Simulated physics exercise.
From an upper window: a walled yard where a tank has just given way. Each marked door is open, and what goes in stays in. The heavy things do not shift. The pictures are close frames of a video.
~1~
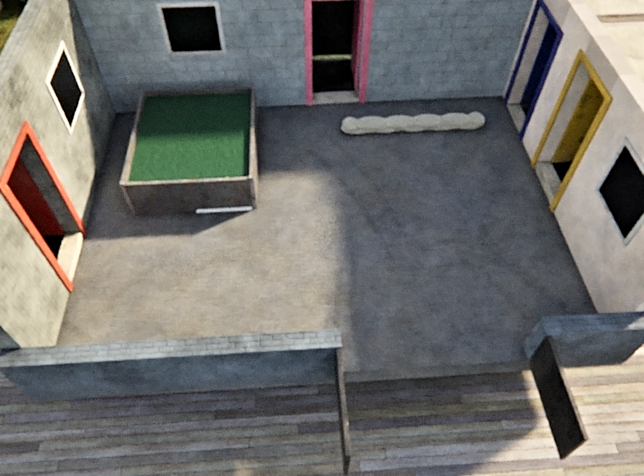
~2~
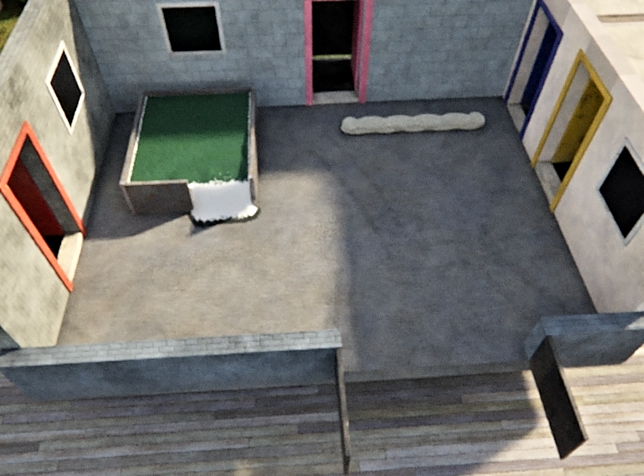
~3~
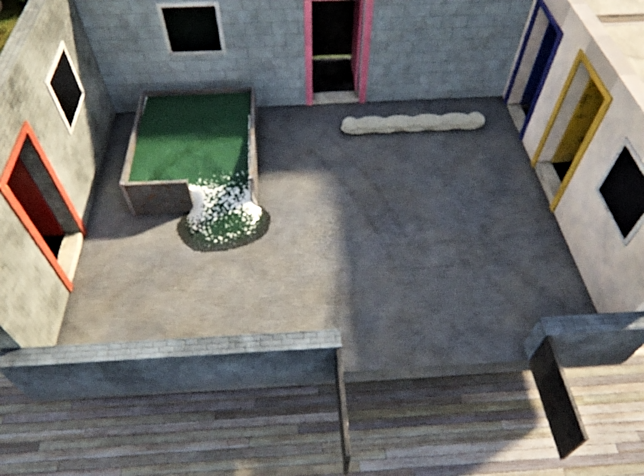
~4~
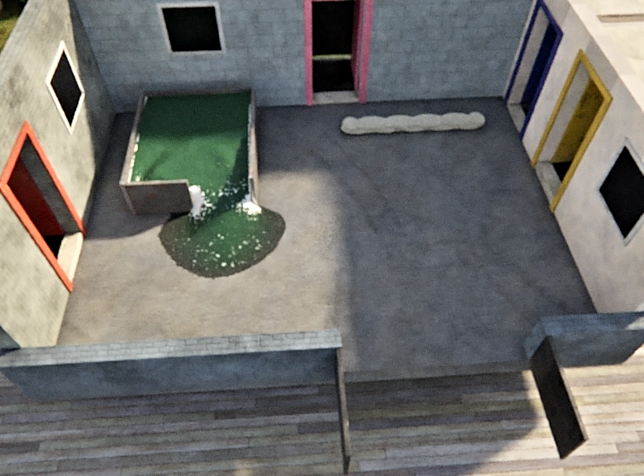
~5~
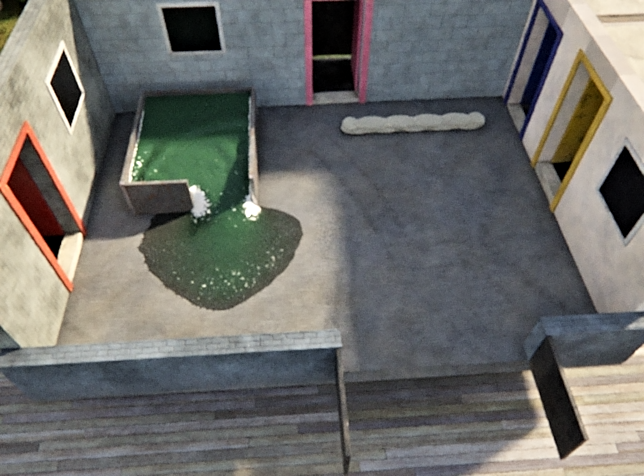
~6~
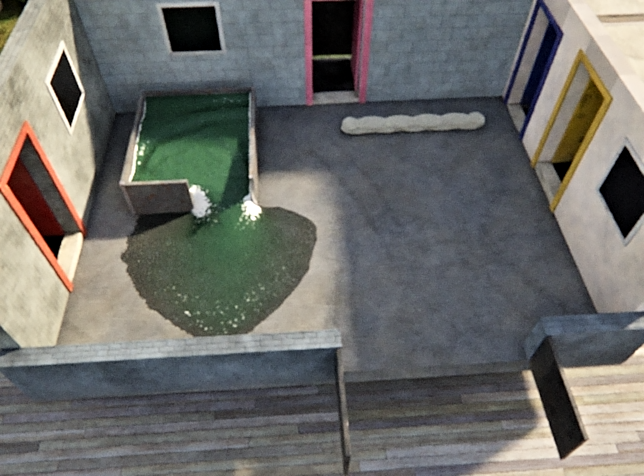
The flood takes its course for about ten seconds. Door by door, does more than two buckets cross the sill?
In the end: The blue door admits no more than that; the yellow door admits no more than that; the pink door admits no more than that; the red door admits no more than that.
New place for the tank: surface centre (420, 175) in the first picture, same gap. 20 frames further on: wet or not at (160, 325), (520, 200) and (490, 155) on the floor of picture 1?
As listed: No water, wet, flooded.
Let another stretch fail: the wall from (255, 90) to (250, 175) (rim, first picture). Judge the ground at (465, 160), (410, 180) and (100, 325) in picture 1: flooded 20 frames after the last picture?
In turn: Covered, covered, no water.
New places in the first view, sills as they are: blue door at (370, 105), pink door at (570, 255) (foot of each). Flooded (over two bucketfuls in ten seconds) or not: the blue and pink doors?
Blue holds, pink takes less.
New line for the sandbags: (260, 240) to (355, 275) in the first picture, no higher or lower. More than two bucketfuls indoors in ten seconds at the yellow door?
In short: The yellow one stays under.
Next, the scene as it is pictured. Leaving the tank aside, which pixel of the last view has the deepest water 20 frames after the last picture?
Roughly at (49, 373).
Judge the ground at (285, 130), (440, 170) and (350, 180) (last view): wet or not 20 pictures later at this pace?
In that order: Not flooded, dry, free of water.
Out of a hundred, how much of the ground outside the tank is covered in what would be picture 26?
Some 40 per cent.
A moment on, water covers 25 % of the floor; the blue door not reached, the yellow door not reached, the pink door not reached, the red door not reached.
Next, water covers 30 % of the floor; the blue door not reached, the yellow door not reached, the pink door not reached, the red door wet at the sill, nothing in.
Then, water covers 40 % of the floor; the blue door not reached, the yellow door not reached, the pink door not reached, the red door wet at the sill, nothing in.
Later, water covers 60 % of the floor; the blue door not reached, the yellow door wet at the sill, nothing in, the pink door not reached, the red door wet at the sill, nothing in.
In the end, water covers 85 % of the floor; the blue door wet at the sill, nothing in, the yellow door wet at the sill, nothing in, the pink door wet at the sill, nothing in, the red door wet at the sill, nothing in.
